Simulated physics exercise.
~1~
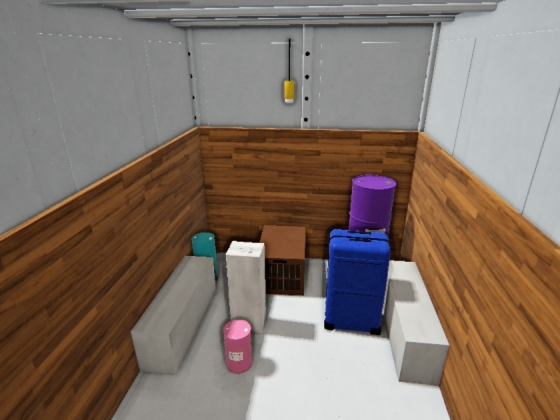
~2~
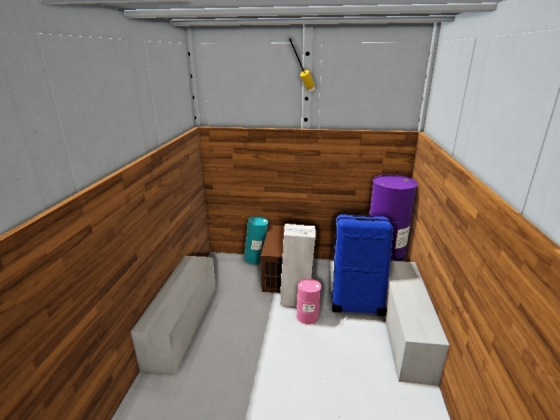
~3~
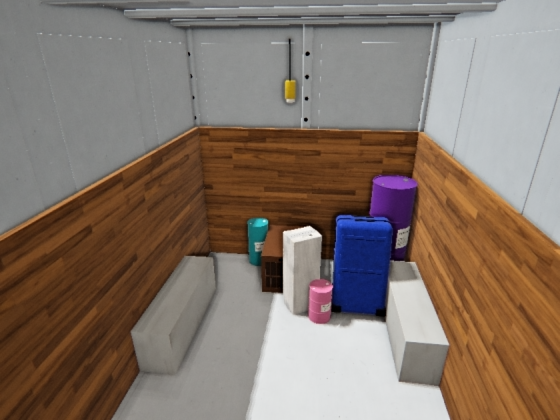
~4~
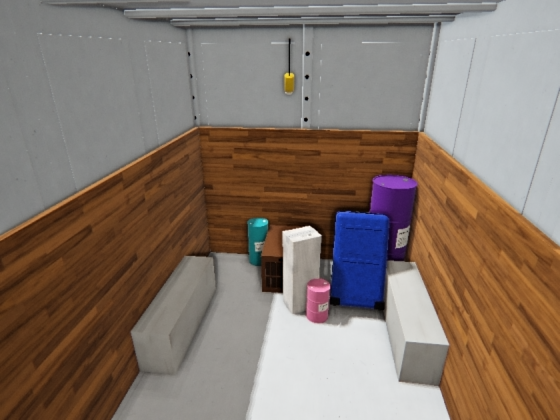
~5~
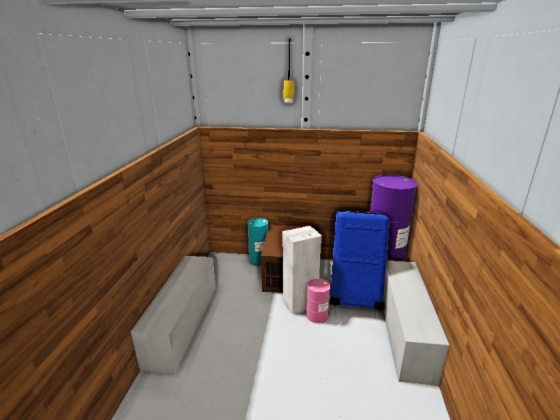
Canisters, a drum, a blue case and a white box shifting towards the van's bulkhead and right, then settling, the case leaning.
